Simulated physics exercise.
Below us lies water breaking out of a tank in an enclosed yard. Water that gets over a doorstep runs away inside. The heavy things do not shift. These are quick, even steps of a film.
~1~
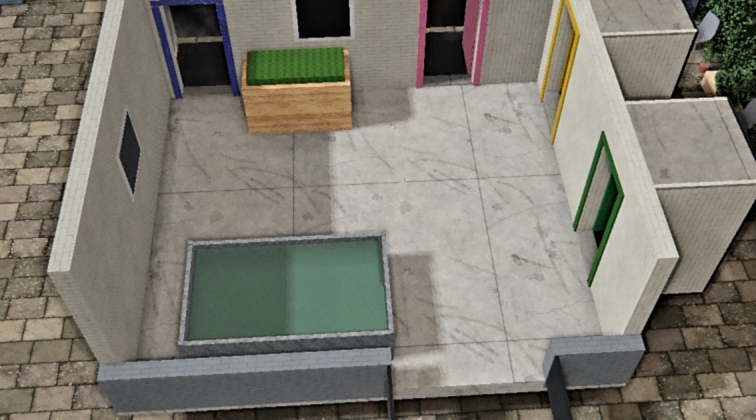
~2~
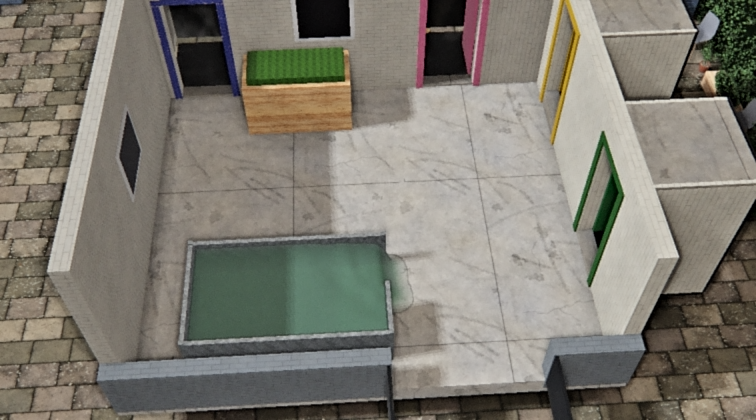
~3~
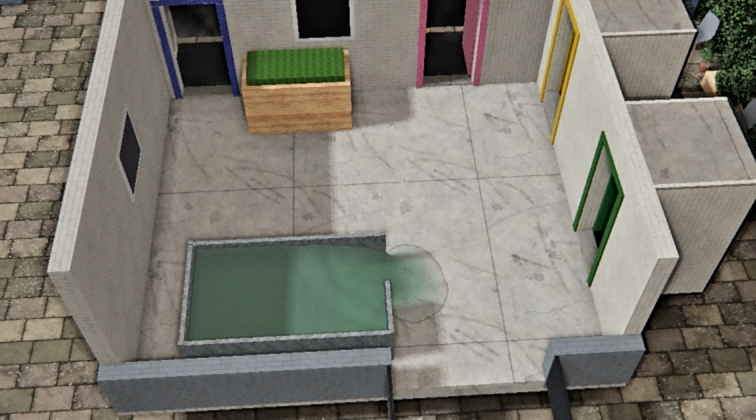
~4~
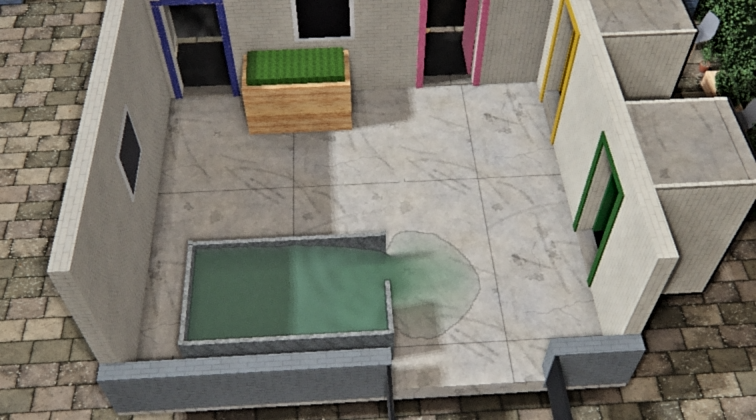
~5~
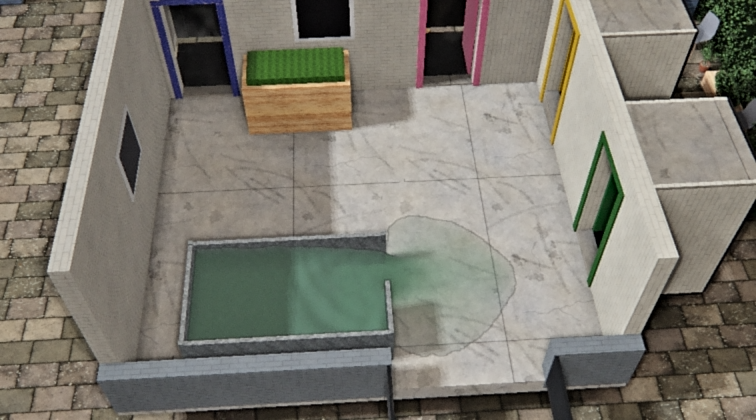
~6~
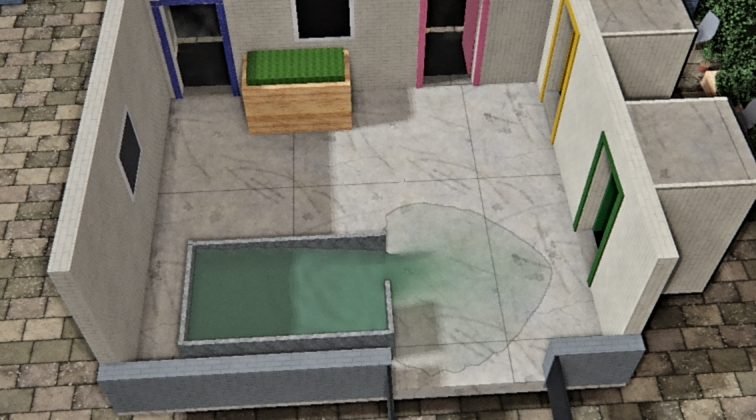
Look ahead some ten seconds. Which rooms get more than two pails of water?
In the end: The blue door holds within the limit; the green door floods; the yellow door holds within the limit; the pink door floods.
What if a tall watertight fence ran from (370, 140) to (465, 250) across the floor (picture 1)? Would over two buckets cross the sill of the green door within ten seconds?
Then: Green is over.
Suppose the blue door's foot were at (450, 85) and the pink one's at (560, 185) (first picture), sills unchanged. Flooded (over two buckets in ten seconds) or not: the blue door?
My reading: The blue door is over.
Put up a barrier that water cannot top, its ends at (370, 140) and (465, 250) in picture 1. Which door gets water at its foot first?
It is the green one.
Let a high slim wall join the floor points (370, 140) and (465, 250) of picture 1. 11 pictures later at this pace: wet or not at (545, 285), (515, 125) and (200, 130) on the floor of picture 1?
In turn: Under water, not flooded, free of water.
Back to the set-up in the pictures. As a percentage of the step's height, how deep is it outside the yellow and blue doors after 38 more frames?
Roughly 40 per cent, then 40 per cent.
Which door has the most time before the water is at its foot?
It is the blue-painted one.
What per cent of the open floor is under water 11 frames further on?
Near 35 in a hundred.
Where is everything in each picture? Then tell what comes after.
The tank at (288, 289) is whole and still, in the first picture.
The front is at (397, 260), out from the gap at (383, 276), in the second picture.
Water pours out at (383, 278) and has run to (441, 295), in the third picture.
Water pours out at (383, 279) and has run to (473, 290), in the fourth picture.
The front is at (505, 264), out from the gap at (383, 278), in the fifth picture.
Water pours out at (383, 278) and has run to (541, 263), in the sixth picture.
A moment on, water covers 30 % of the floor; the blue door not reached, the green door over two buckets in, the yellow door not reached, the pink door not reached.
Next, water covers 35 % of the floor; the blue door not reached, the green door far over two buckets in, the yellow door wet at the sill, nothing in, the pink door not reached.
Then, water covers 40 % of the floor; the blue door not reached, the green door far over two buckets in, the yellow door wet at the sill, nothing in, the pink door wet at the sill, nothing in.
Later, water covers 55 % of the floor; the blue door wet at the sill, nothing in, the green door far over two buckets in, the yellow door wet at the sill, nothing in, the pink door over two buckets in.
In the end, water covers 80 % of the floor; the blue door wet at the sill, nothing in, the green door far over two buckets in, the yellow door wet at the sill, nothing in, the pink door over two buckets in.
